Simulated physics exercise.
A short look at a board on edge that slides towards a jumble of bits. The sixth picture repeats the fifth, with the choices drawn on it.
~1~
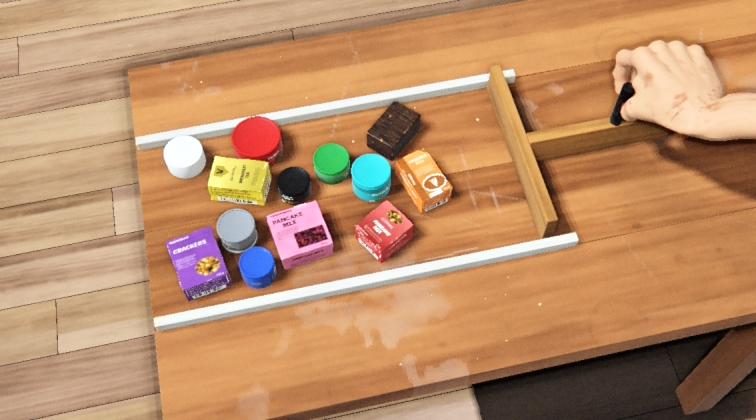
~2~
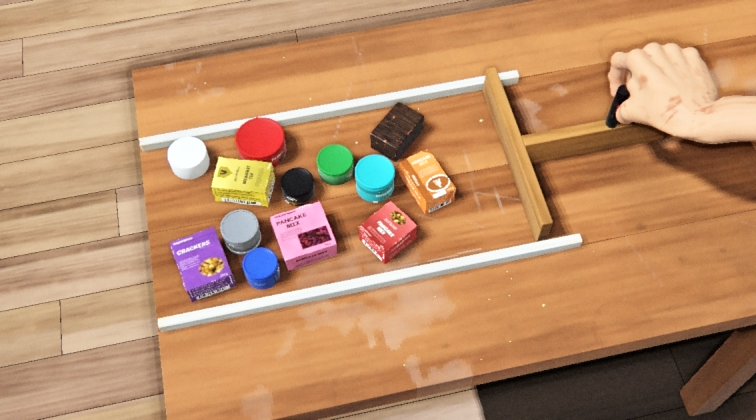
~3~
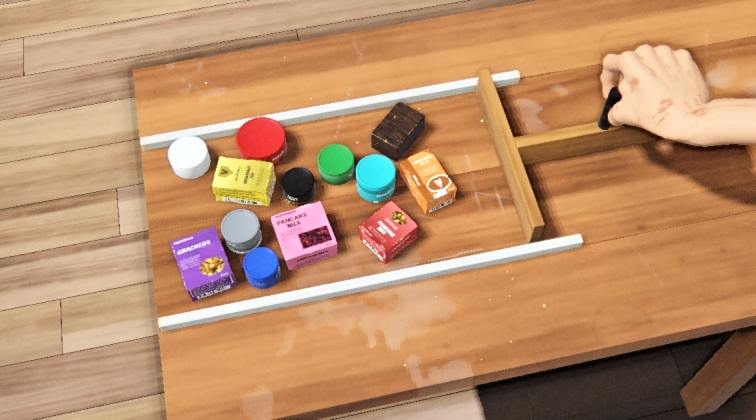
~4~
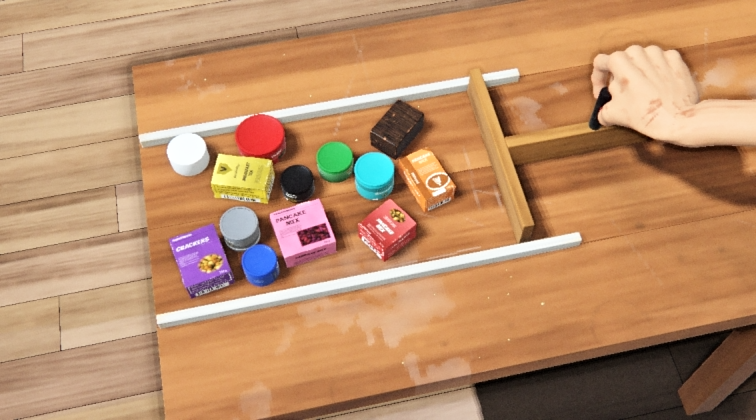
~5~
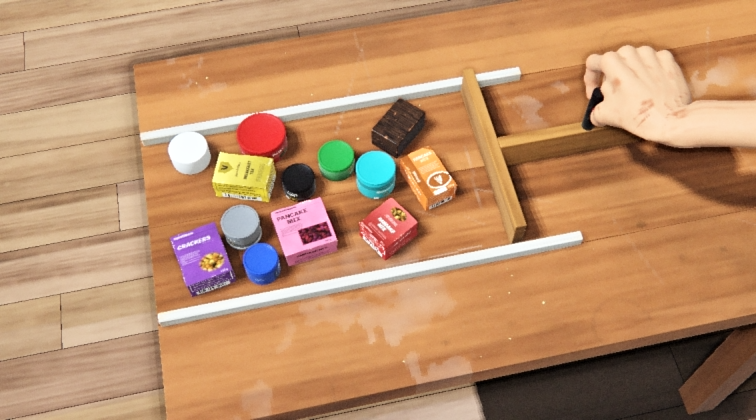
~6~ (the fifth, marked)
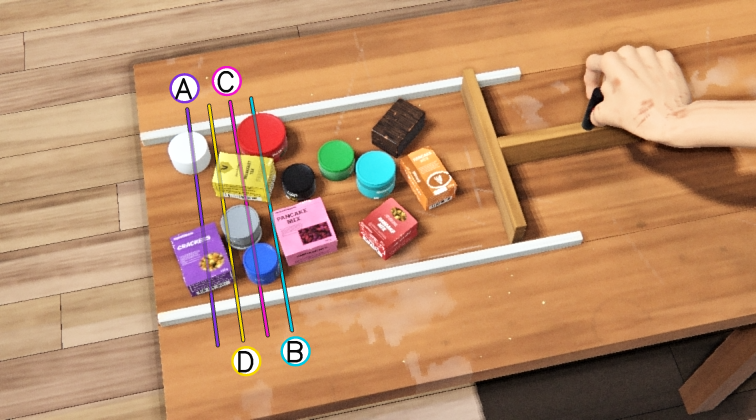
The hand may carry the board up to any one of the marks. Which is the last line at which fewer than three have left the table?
Line B.
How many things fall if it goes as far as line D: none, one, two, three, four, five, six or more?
Six or more.
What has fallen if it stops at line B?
The purple packet.
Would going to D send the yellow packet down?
Yes.
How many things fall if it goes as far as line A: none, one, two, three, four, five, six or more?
By then, six or more.
On the marked copy, A at (201, 218); B at (270, 206); C at (247, 210); D at (225, 214).
Following B. Soon after the start, board (414, 158); red packet (383, 233); black block (369, 138).
Later, board (334, 172); purple packet (189, 268); white tin (177, 150).
In the end, board (271, 184); purple packet over the edge; grey tin (152, 252); one fallen.
As for the rest, A drops ten; C drops four; D drops seven.
